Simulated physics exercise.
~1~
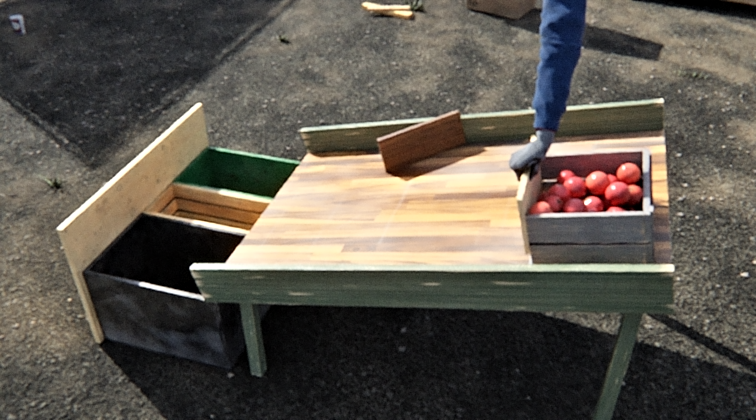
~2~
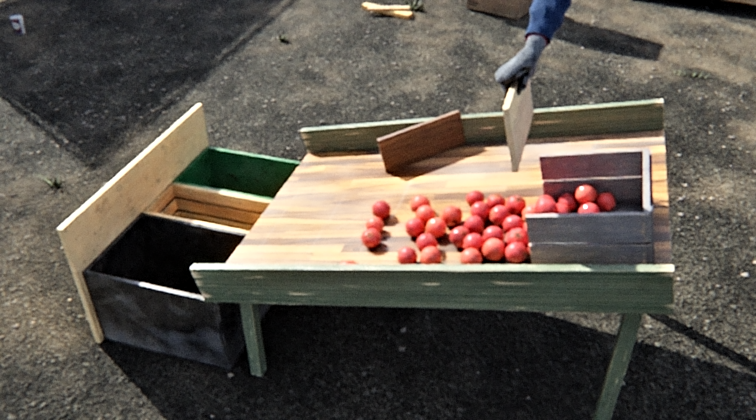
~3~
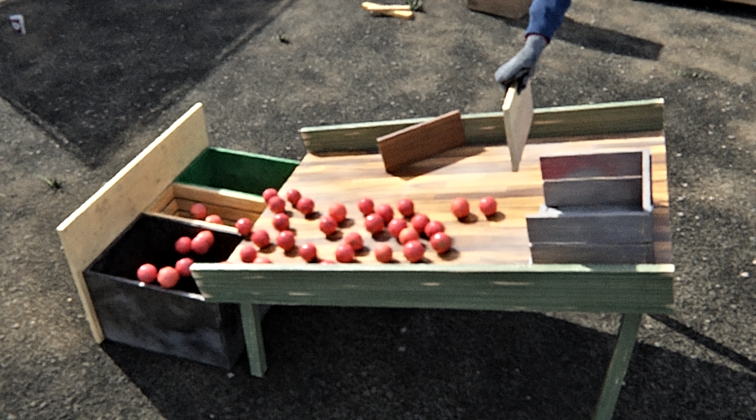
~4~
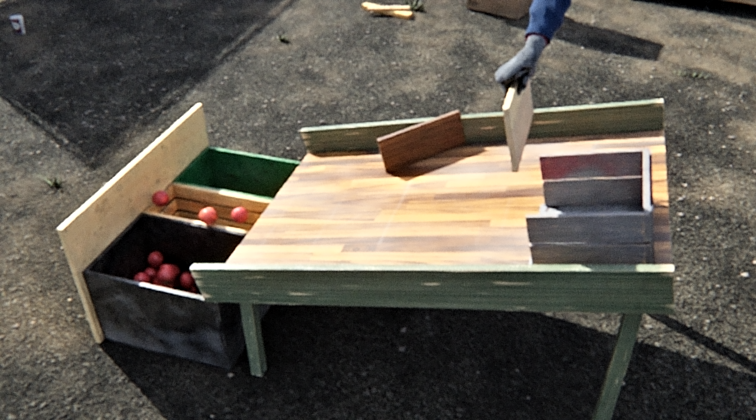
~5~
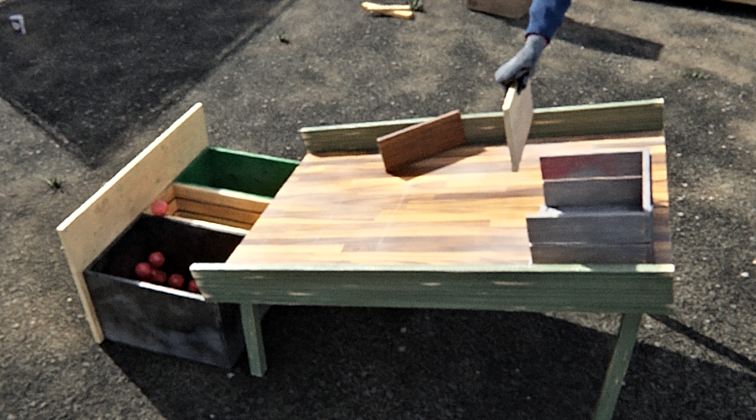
Red balls roll down a sloped table after a gloved hand lifts the gate, most landing in the black tub.
